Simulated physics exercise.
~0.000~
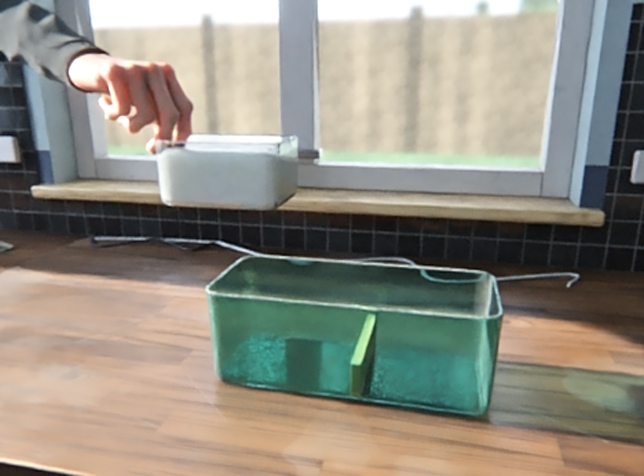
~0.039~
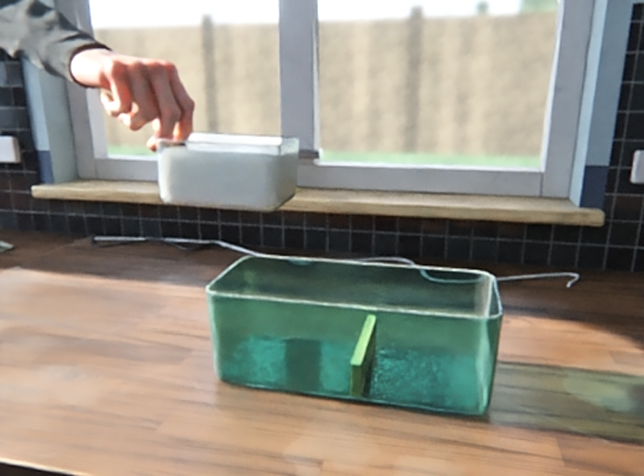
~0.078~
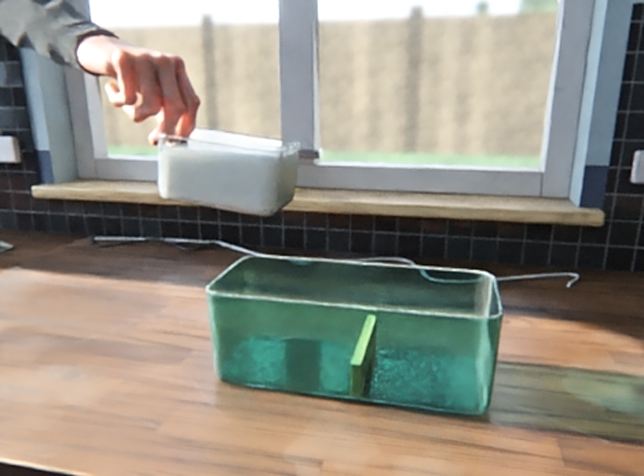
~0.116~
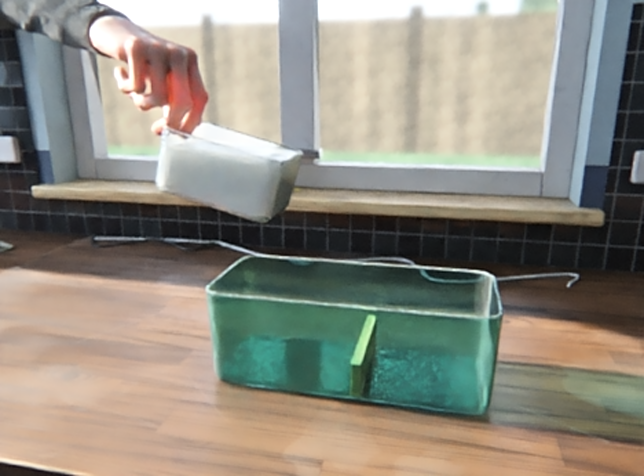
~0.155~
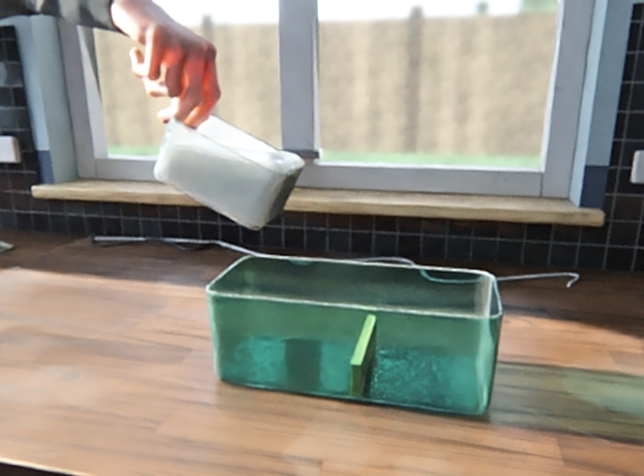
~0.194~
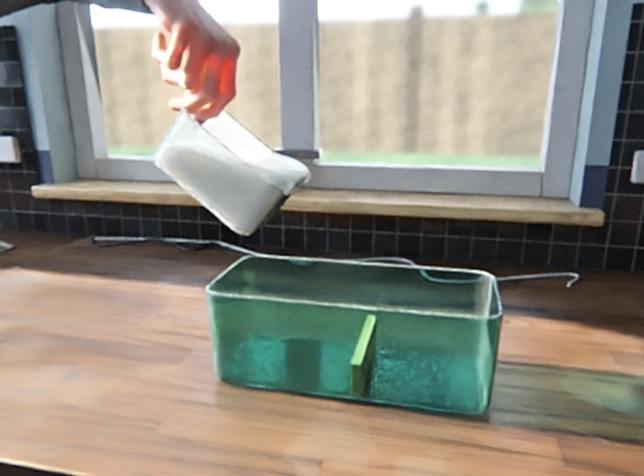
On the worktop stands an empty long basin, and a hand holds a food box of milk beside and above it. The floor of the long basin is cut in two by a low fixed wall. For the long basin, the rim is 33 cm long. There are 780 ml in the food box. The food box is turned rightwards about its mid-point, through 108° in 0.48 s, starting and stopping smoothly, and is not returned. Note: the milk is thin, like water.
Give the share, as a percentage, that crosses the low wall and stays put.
Around 19 %.
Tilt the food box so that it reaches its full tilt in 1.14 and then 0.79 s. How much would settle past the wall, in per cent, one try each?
Respectively 30 and 20 %.
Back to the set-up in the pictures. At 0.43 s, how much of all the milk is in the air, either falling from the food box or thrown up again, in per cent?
Near 38 per cent of it all.
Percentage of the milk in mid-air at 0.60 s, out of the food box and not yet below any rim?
Close to 16 per cent.
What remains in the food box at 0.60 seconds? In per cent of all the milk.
3 per cent or thereabouts.
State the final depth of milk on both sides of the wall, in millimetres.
Final levels - left approx 24 mm, right approx 8 mm.
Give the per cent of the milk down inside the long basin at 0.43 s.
About 46%.
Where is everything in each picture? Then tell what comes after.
In the first picture, it leans 0°; its right rim is at (287, 142); the milk meets the walls at (179, 147) and (288, 149); the long basin's rim runs from (226, 273) to (497, 295); the wall's top is at (365, 338).
In the second picture, it leans 2°; its right rim is at (288, 144); the milk meets the walls at (179, 146) and (288, 150).
In the third picture, it leans 7°; its right rim is at (290, 149); the milk meets the walls at (180, 144) and (290, 153).
In the fourth picture, it leans 15°; its right rim is at (293, 159); the milk meets the walls at (181, 144) and (293, 156).
In the fifth picture, it leans 25°; its right rim is at (294, 171); the milk meets the walls at (181, 144) and (293, 162); 2 per cent is over the edge.
In the sixth picture, it leans 38°; its right rim is at (293, 186); the milk meets the walls at (180, 141) and (287, 171); 7 per cent is over the edge.
By 0.43 s the tilt is 105° and 15 per cent is still to pour, 47 is left of the wall and 0 right of it.
By 0.60 s the tilt is 108° and 3 per cent is still to pour, 75 is left of the wall and 5 right of it.
By 0.78 s the tilt is 108° and 0 per cent is still to pour, 70 is left of the wall and 18 right of it.
By 0.98 s the tilt is 108° and 0 per cent is still to pour, 71 is left of the wall and 19 right of it.
At rest 71 per cent lies left of the wall, 19 right of it and 10 outside.
